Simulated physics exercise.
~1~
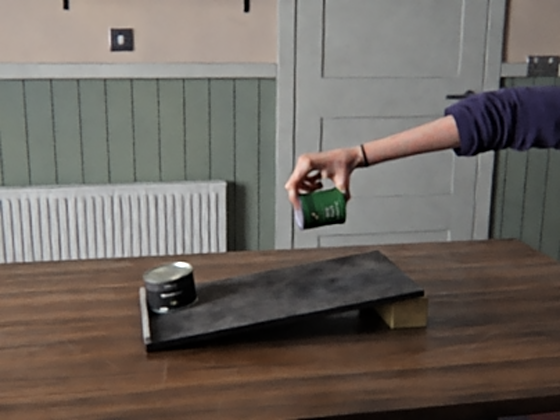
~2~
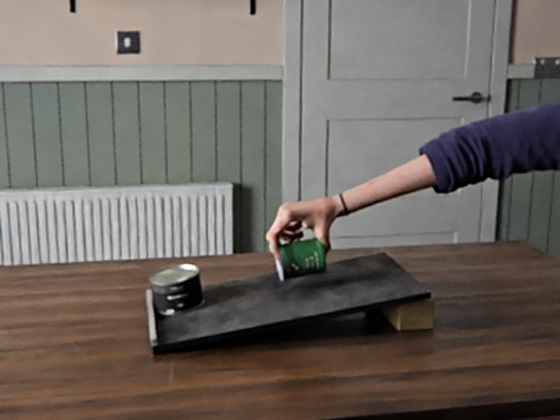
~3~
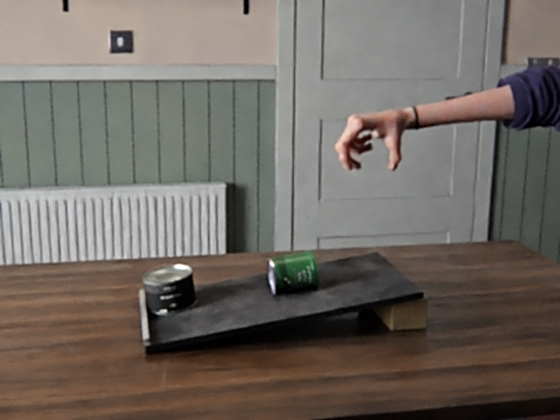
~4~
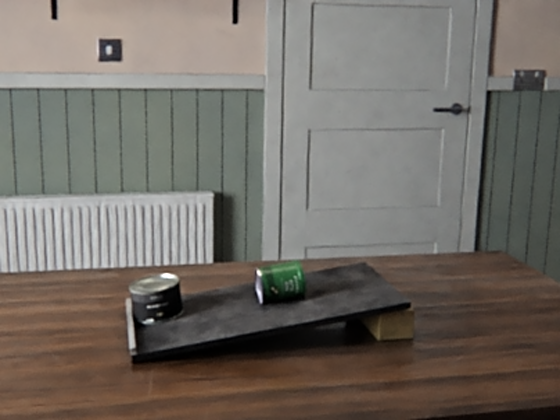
The video shows a hand lowering a green tin on its side onto a dark board propped on a block, near a black tub at the lower end. The hand lets go and withdraws, and the tin stays where it is placed on the slope.
